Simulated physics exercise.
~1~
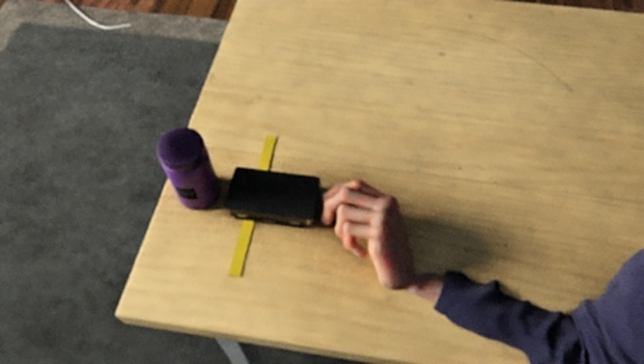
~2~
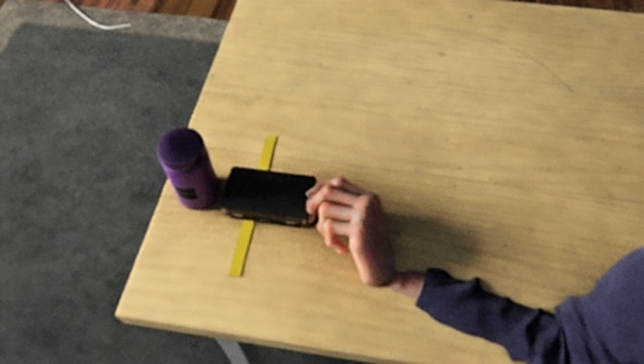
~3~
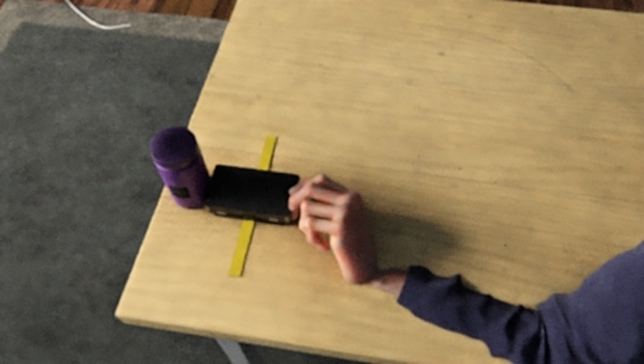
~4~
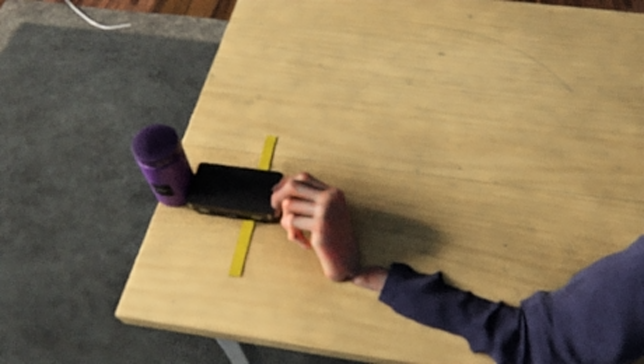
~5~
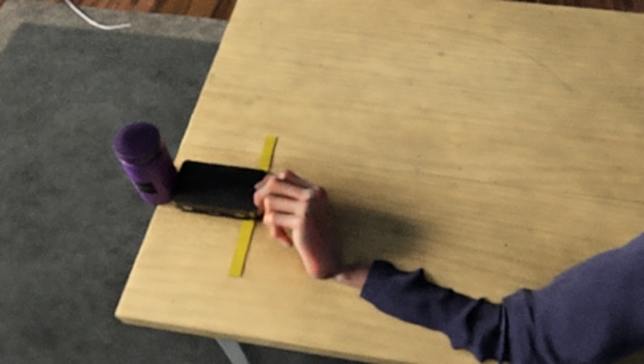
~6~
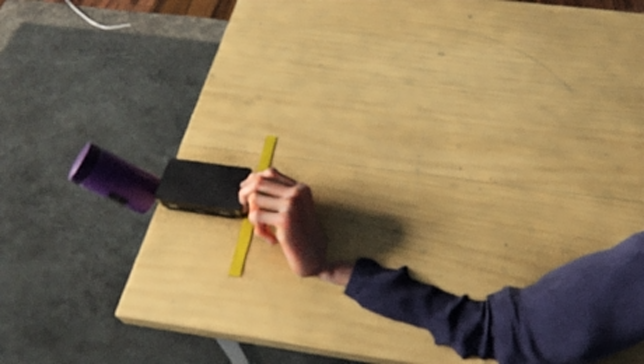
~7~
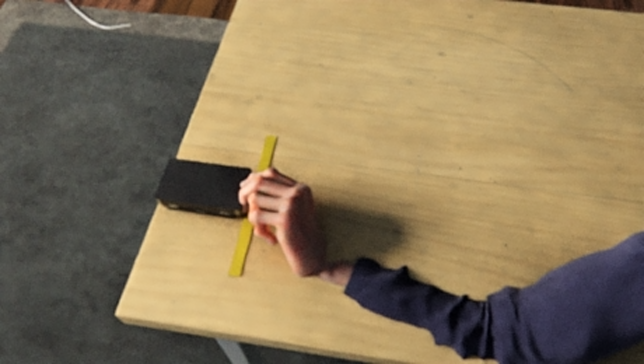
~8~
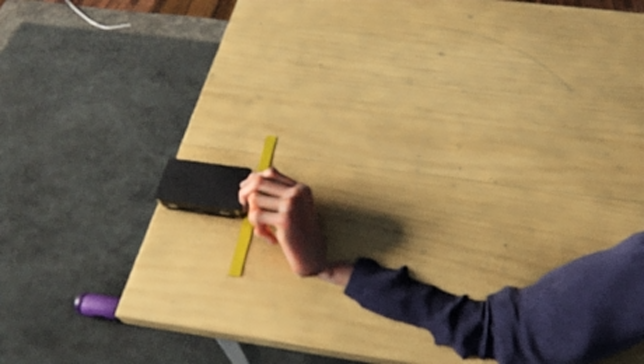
A purple jar tipped off the left edge of a wooden table after a hand slowly pushed a black case against it, sliding both leftward across a strip of yellow tape. The jar ended up lying on its side below, while the case stayed at the edge under the hand.
